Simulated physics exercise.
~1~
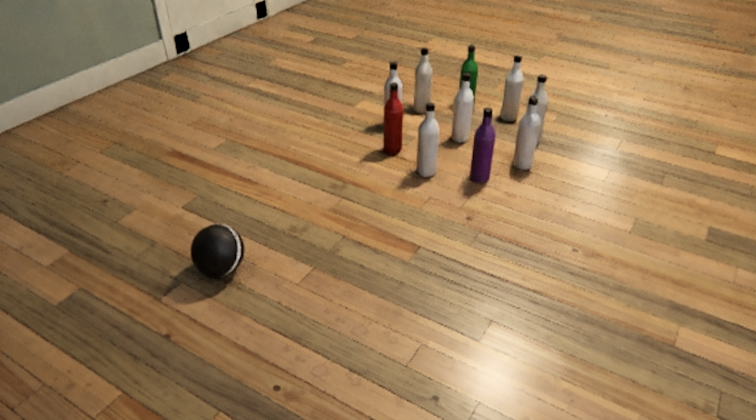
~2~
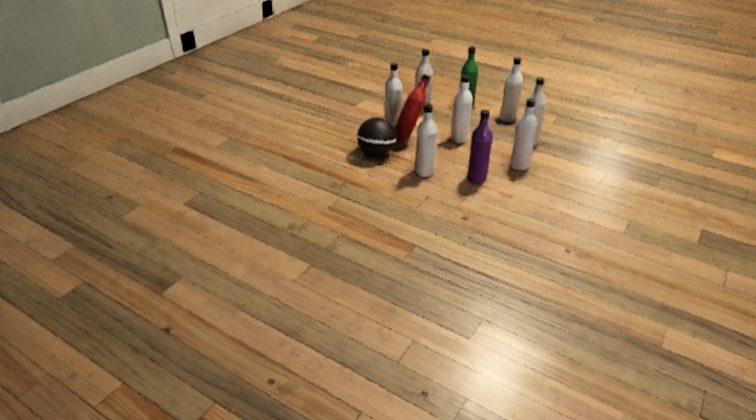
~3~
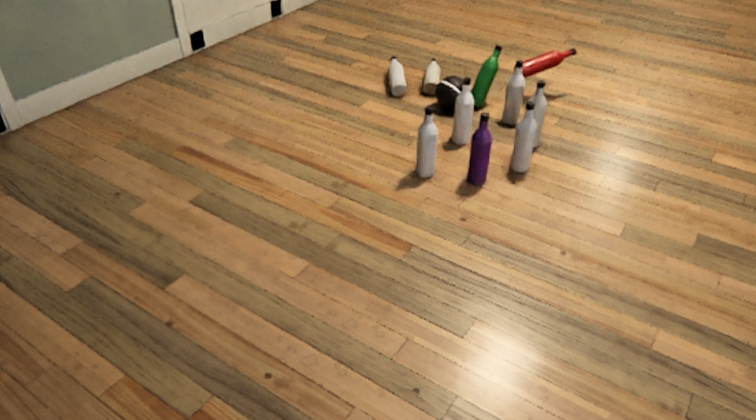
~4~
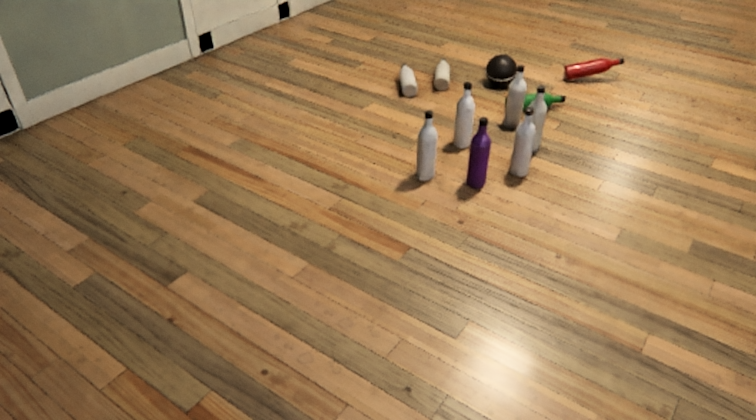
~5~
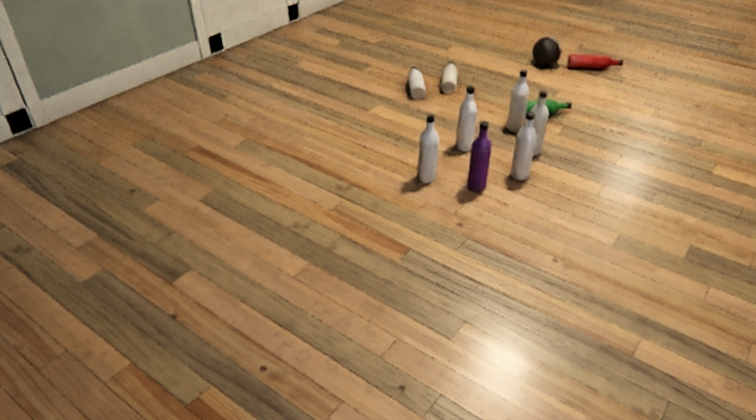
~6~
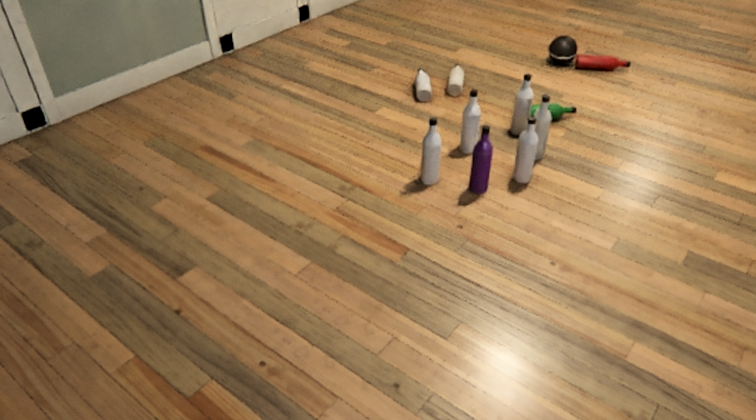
A black ball rolls into standing bottles, knocks four over, and rolls beyond the rest.
